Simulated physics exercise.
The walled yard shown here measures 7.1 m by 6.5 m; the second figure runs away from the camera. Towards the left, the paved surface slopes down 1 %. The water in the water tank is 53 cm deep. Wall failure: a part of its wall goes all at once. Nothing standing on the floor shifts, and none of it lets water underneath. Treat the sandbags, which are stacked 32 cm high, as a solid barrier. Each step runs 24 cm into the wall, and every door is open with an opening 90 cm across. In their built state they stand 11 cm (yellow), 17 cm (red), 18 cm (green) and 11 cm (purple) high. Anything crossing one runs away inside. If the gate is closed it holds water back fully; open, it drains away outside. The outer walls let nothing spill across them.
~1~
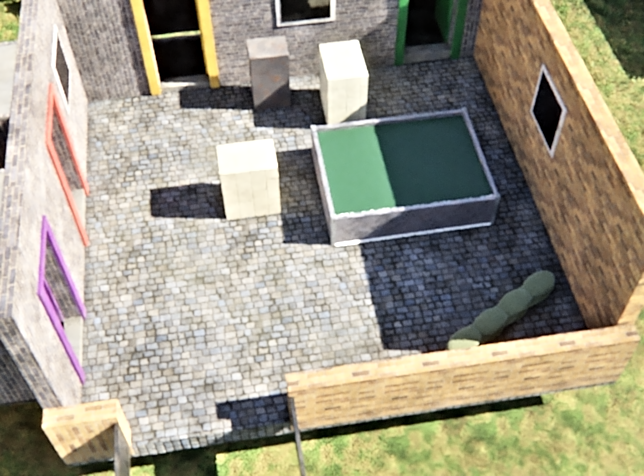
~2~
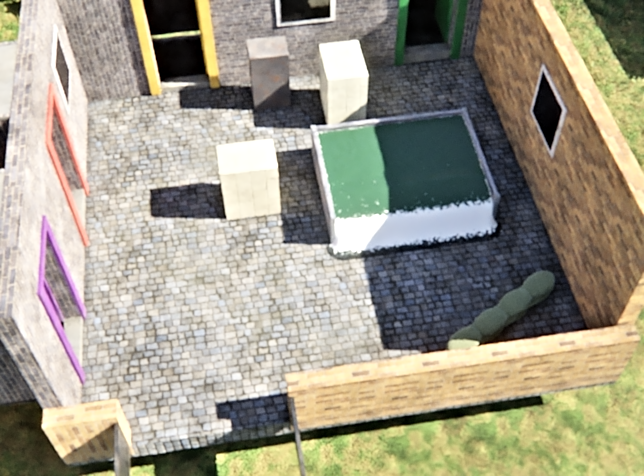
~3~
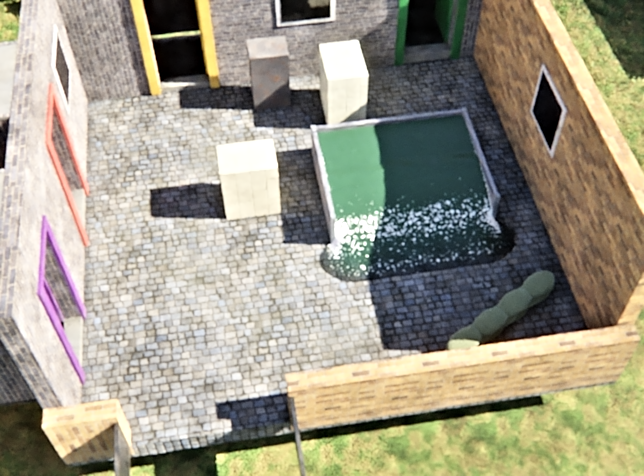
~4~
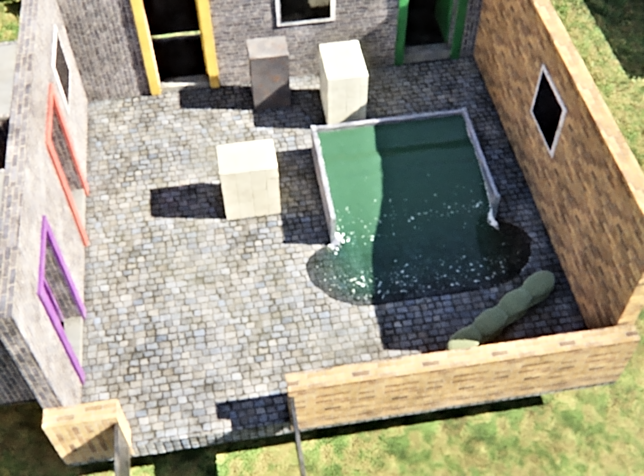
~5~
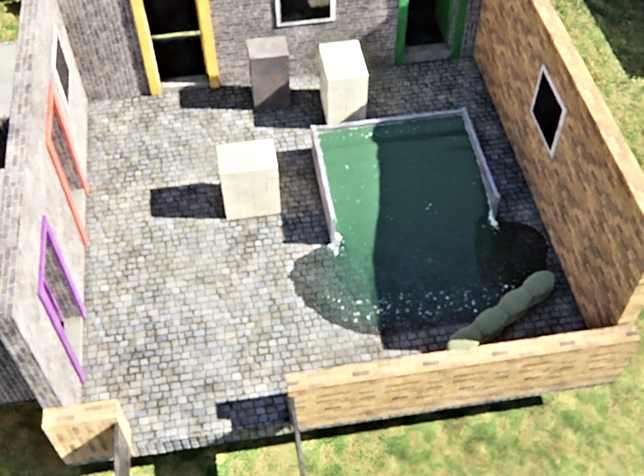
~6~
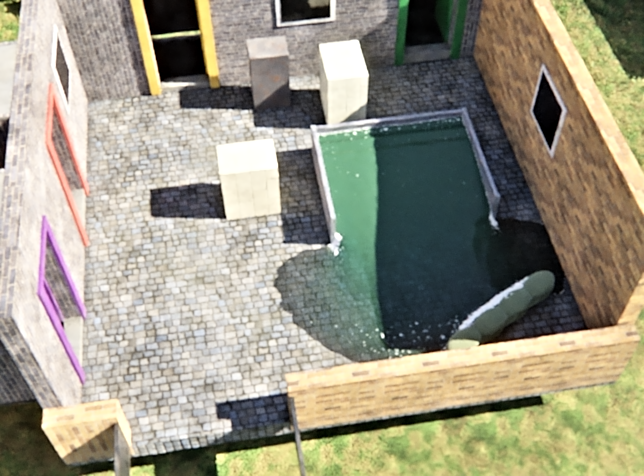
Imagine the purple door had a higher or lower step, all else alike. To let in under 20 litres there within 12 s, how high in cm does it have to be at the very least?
At least roughly 15 cm.
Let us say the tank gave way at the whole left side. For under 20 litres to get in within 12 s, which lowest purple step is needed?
Estimate: Near 12.5 cm.
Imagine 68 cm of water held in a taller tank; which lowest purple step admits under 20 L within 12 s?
Around 19 cm high.
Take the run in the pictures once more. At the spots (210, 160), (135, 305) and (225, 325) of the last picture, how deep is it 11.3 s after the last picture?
Around 4 cm, 6 cm and 3 cm.
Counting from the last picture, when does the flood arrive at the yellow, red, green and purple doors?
Yellow at 6.0 s, red at 3.4 s, green at 4.0 s and purple at 2.4 s.
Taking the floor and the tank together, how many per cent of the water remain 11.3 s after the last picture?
What remains is some 78 per cent of the water.
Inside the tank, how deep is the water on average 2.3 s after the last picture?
I'd put it at some 12 centimetres on average.
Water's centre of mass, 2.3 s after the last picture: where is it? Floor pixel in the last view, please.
About (386, 292).
Then, 0.7 s after the last picture water covers 25 % of the floor, deepest (38 cm) near (404, 387); it has not reached the purple door.
Then, 2.3 s after the last picture water covers 40 % of the floor, deepest (26 cm) near (82, 436); it has not reached the purple door.
Then, 11.3 s after the last picture water covers 95 % of the floor, deepest (10 cm) near (88, 102); 7 cm at the purple door, 66 litres in over its 11 cm step.
At the purple door as built, the water peaked near 20 cm, 3.1 s after the last picture.
Run again over the same 12 s with other heights there, 39 litres in over 13 cm, 7 litres over 17.5 cm. The limit of 20 litres is kept from about 15 cm up.
